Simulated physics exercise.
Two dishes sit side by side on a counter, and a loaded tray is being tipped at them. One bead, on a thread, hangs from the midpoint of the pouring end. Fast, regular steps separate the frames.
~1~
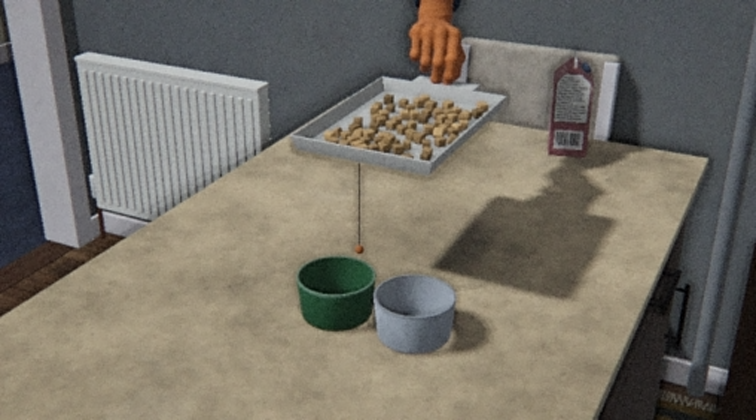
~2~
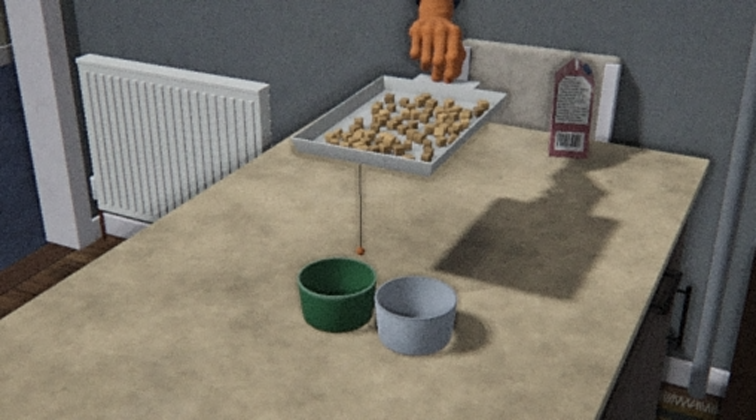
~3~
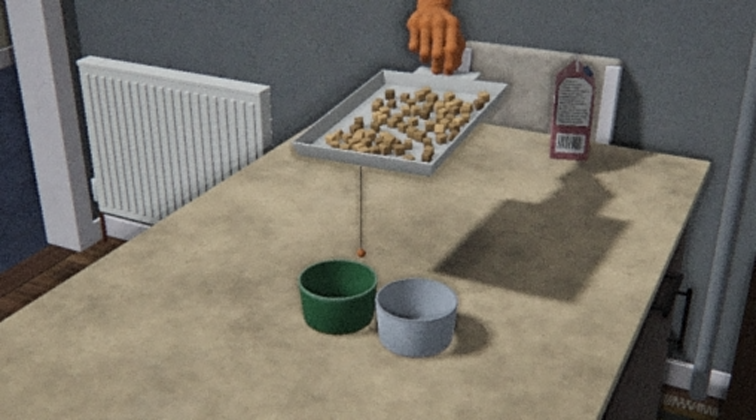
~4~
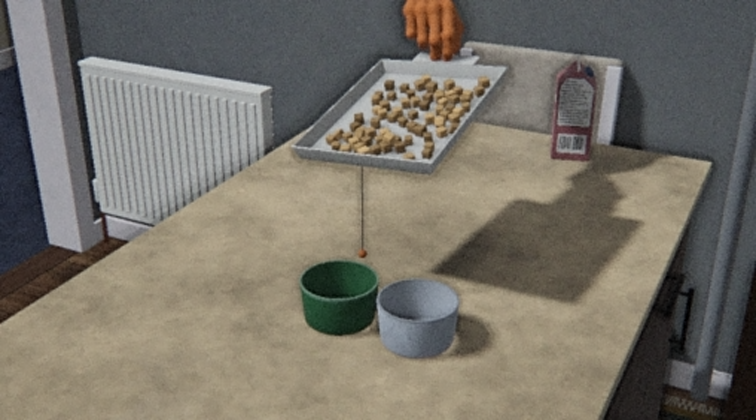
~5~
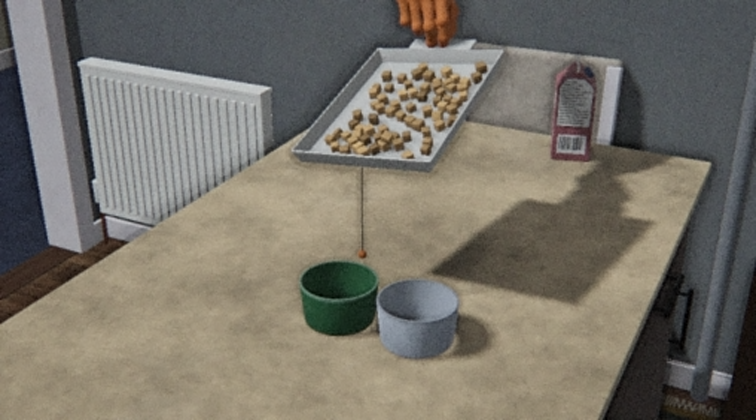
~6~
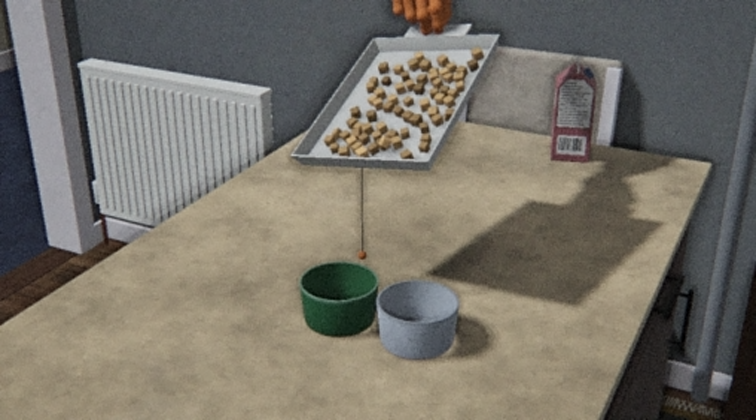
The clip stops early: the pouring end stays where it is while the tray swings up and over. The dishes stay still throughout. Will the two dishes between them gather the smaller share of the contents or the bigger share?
Compared with the spill, the catch will be smaller.
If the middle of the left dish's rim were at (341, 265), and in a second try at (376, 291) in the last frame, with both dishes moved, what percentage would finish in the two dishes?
You'd end up with around 20 per cent and then around 0 per cent.
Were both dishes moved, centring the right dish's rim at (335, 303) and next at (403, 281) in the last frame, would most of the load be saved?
Short of half, then Short of half.
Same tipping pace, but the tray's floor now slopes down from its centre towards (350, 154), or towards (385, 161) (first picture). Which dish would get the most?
Taking them in order: Left side, followed by right side.
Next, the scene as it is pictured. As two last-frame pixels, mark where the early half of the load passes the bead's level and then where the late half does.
Starting near (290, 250), moving on to near (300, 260).
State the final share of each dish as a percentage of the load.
Left dish around 20, right dish around 0, both in a hundred.
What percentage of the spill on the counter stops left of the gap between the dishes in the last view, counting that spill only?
Near 100 %.
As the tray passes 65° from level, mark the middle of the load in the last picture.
Look about (344, 128) in the last picture.
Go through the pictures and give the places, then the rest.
Corners of the pouring end at (297, 135) and (428, 160), level; middle of the load at (412, 125), small wooden cubes; left dish at (317, 309); right dish at (398, 331); bead on its thread at (360, 250), in the first picture.
Corners of the pouring end at (297, 137) and (429, 161), level; middle of the load at (413, 125), in the second picture.
Corners of the pouring end at (298, 141) and (429, 161), tipped barely, lowest at the left corner; middle of the load at (413, 122), in the third picture.
Corners of the pouring end at (298, 145) and (429, 160), tipped a little, lowest at the left corner; middle of the load at (413, 115), in the fourth picture.
Corners of the pouring end at (297, 148) and (427, 158), tipped clearly, lowest at the left corner; middle of the load at (411, 108), in the fifth picture.
Corners of the pouring end at (297, 153) and (425, 158), tipped clearly, lowest at the left corner; middle of the load at (409, 102); left dish at (320, 315); right dish at (401, 337), in the sixth picture.
Soon, tray tipped steeply; all on the tray.
A while on, tray tipped past a quarter turn; most on the tray; a small part outside both; a small part in the air.
Towards the end, tray tipped past a quarter turn; about a quarter in the left dish; most outside both.
Finally, tray tipped past a quarter turn; none in the right dish; about a quarter in the left dish; most outside both.
